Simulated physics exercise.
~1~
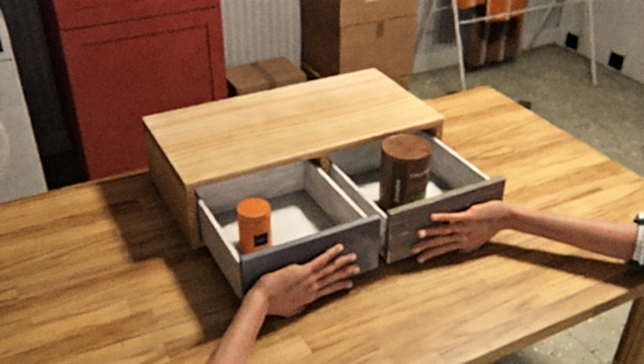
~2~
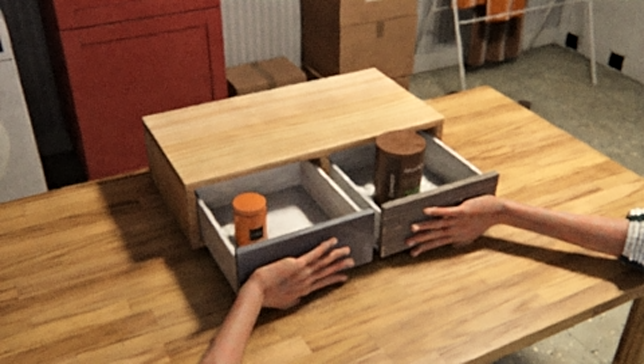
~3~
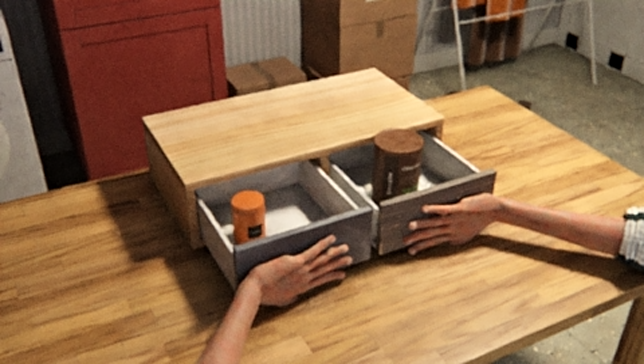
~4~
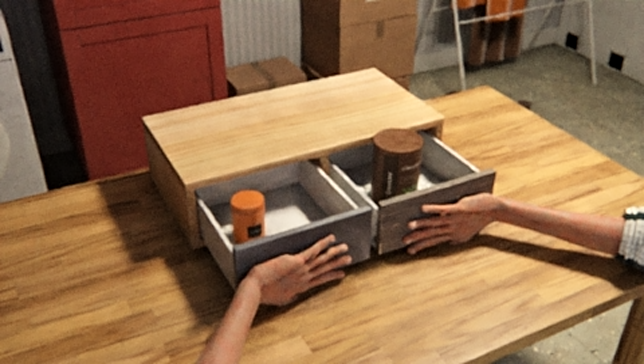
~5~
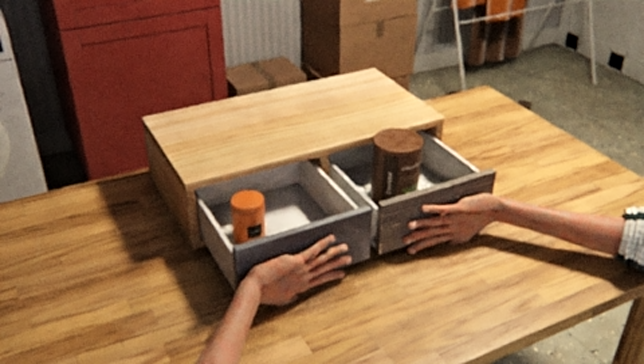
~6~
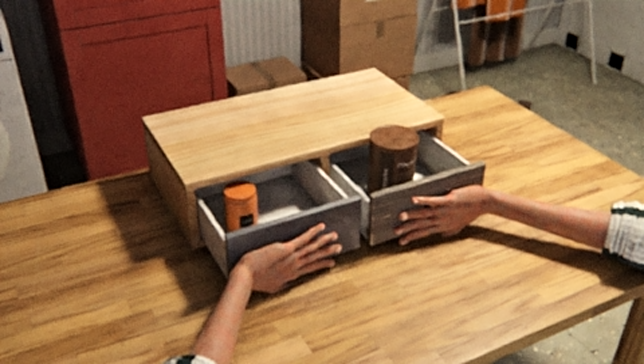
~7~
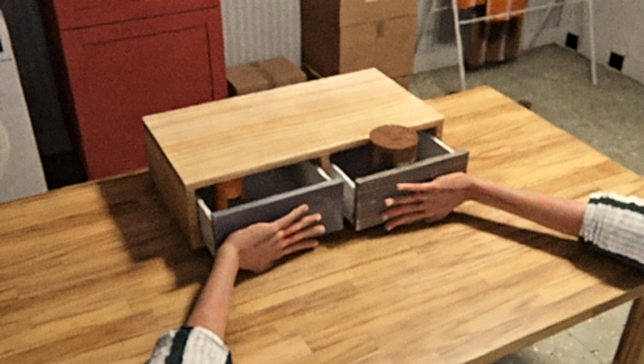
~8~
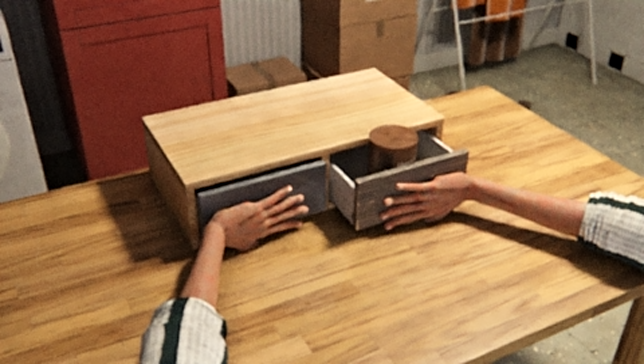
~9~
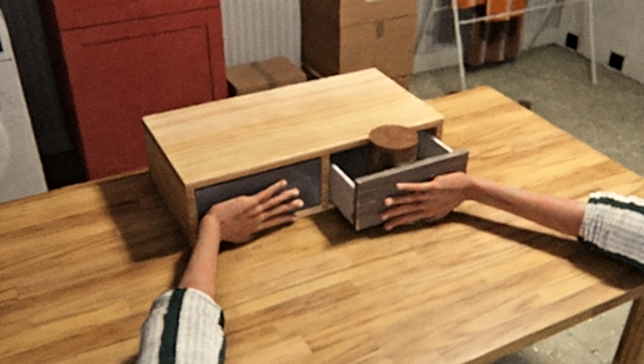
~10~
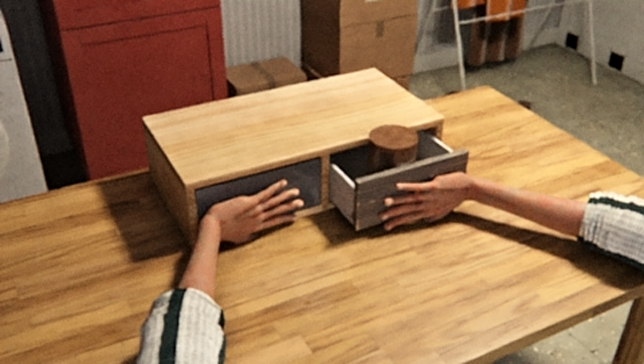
On a wooden table, two hands push the left drawer shut while the right stays ajar.
